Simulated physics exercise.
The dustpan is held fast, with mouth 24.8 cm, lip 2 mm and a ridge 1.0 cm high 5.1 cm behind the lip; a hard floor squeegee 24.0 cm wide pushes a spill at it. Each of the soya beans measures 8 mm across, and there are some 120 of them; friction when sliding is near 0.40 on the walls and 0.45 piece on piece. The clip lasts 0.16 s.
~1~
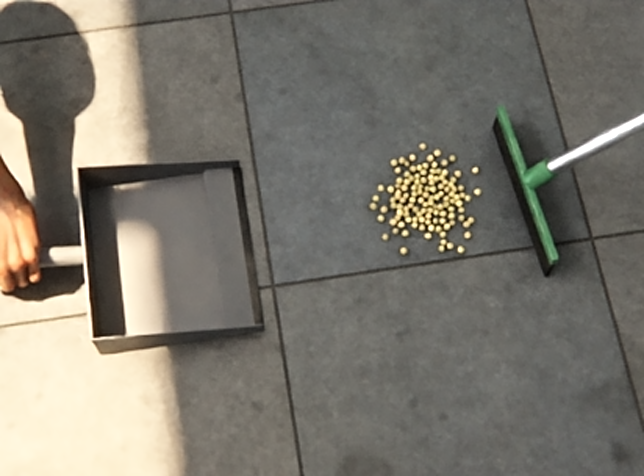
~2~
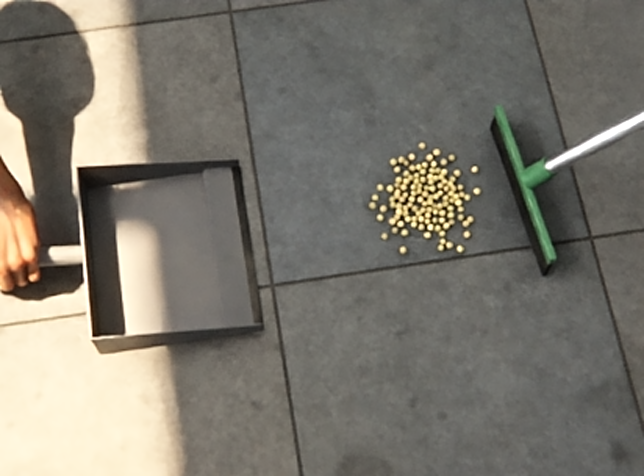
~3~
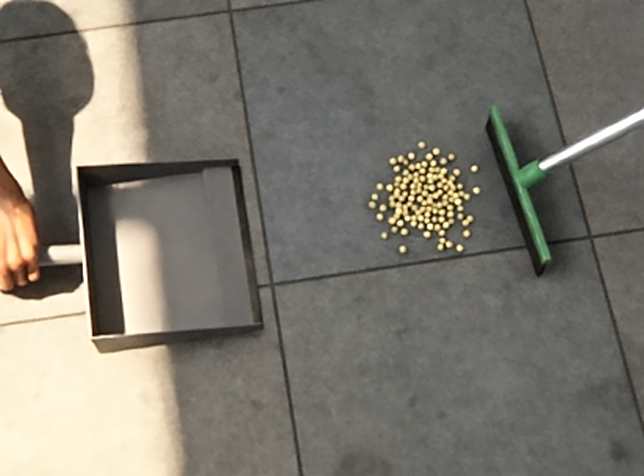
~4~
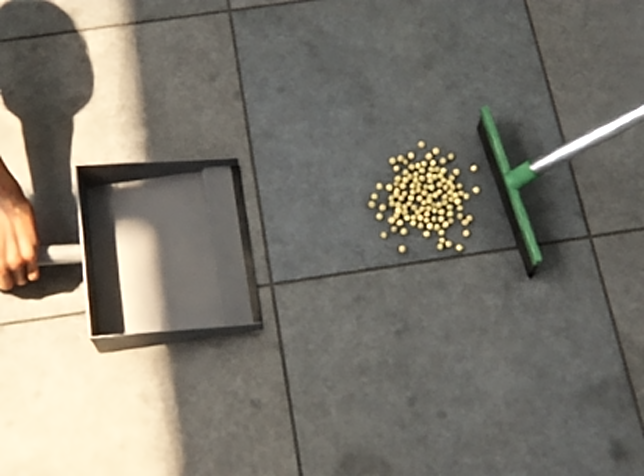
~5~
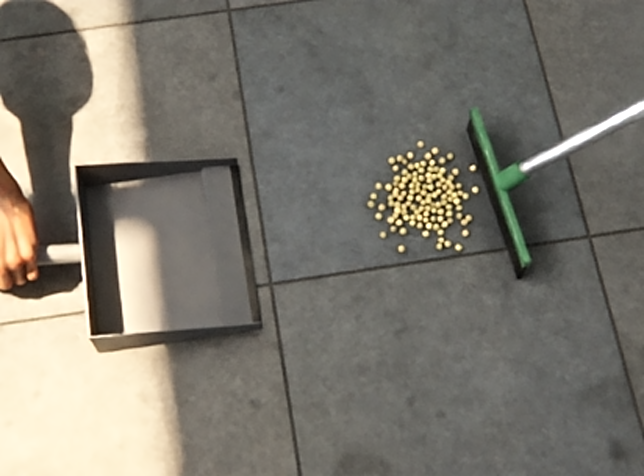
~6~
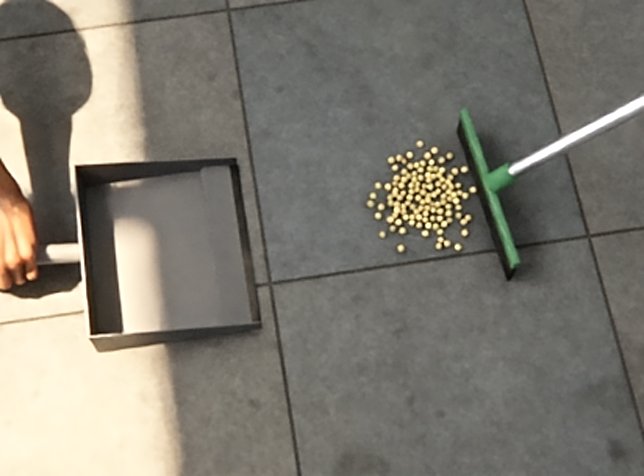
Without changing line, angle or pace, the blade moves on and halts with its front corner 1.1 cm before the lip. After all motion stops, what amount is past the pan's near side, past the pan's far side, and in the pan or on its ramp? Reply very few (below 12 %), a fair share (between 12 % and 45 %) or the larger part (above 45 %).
Past the pan's near side - very few; past the pan's far side - very few; in the pan or on its ramp - a fair share.
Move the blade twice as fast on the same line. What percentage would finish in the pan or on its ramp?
In that case roughly 35 percent.
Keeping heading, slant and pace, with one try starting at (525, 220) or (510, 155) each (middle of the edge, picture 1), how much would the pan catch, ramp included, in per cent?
Some 30 and 20 per cent.
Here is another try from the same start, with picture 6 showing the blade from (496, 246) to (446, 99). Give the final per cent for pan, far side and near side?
That ends as pan 5, far 25, and near 0.
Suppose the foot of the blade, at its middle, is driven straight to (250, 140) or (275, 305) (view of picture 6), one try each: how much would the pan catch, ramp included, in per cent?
I'd expect about 5 percent, then about 25 percent.
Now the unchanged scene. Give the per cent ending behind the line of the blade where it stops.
I'd say close to 5 per cent.
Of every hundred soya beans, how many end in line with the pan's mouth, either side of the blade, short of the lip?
60 %.
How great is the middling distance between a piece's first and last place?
About 26 cm.
Then, 0.34 s after the last picture, middle of the blade 18 cm from the lip; 0 % over the lip, far side 0 %, near side 0 %.
Then, 0.57 s after the last picture, middle of the blade 8 cm from the lip; 0 % over the lip, far side 5 %, near side 0 %.
Then, 0.90 s after the last picture, middle of the blade 2 cm from the lip; 40 % over the lip, far side 5 %, near side 0 %.
In the end, near side 5 %, far side 5 %, pan 30 %, in front of the lip or behind the blade 60 %.
